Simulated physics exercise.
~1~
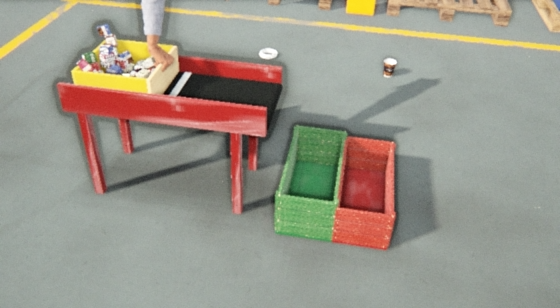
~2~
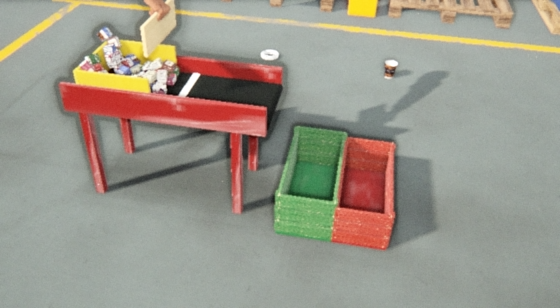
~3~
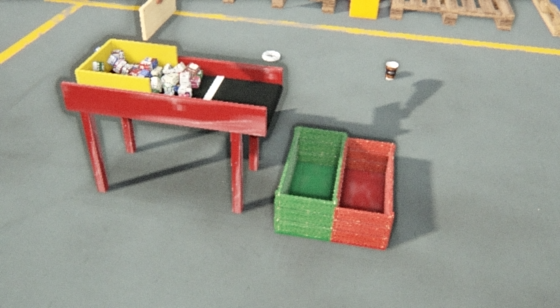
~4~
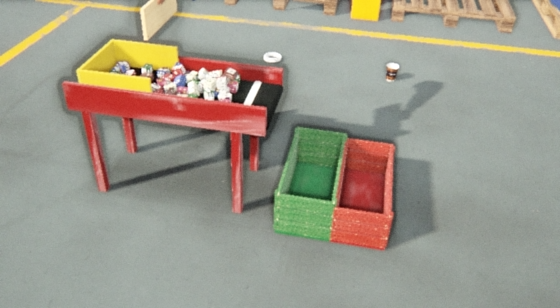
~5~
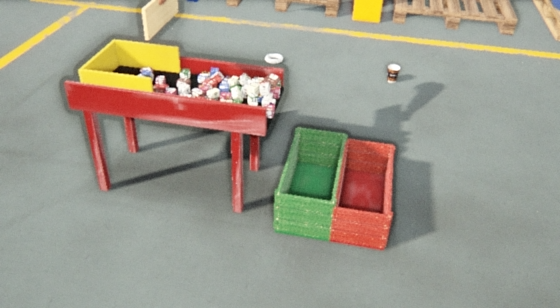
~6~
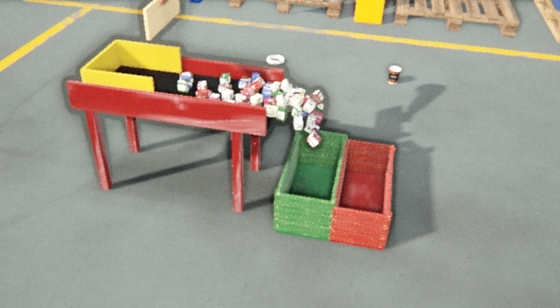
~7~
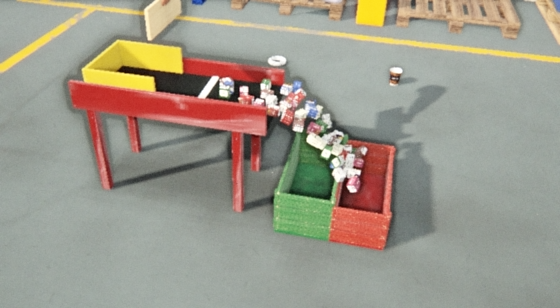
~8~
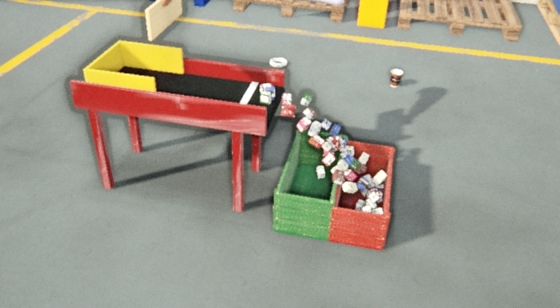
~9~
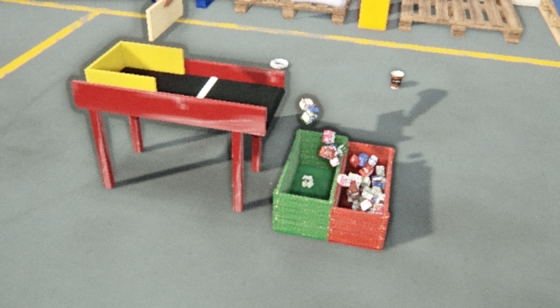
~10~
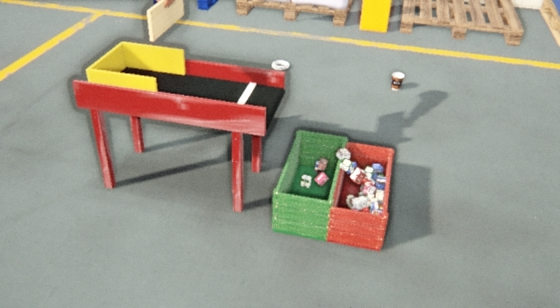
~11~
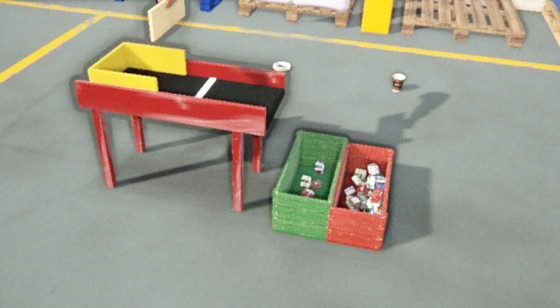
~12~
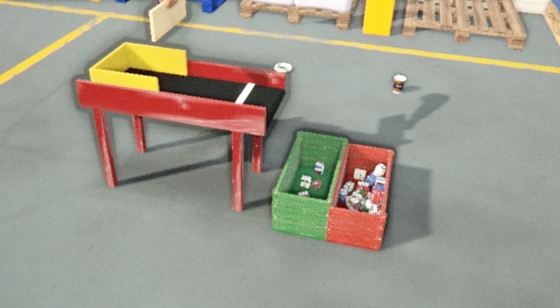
In the video, a hand lifts a panel from a yellow pen on a red-sided table, and a black belt carries a pile of small cartons right until they tumble off the end, most landing in the red bin and a few in the green tub.
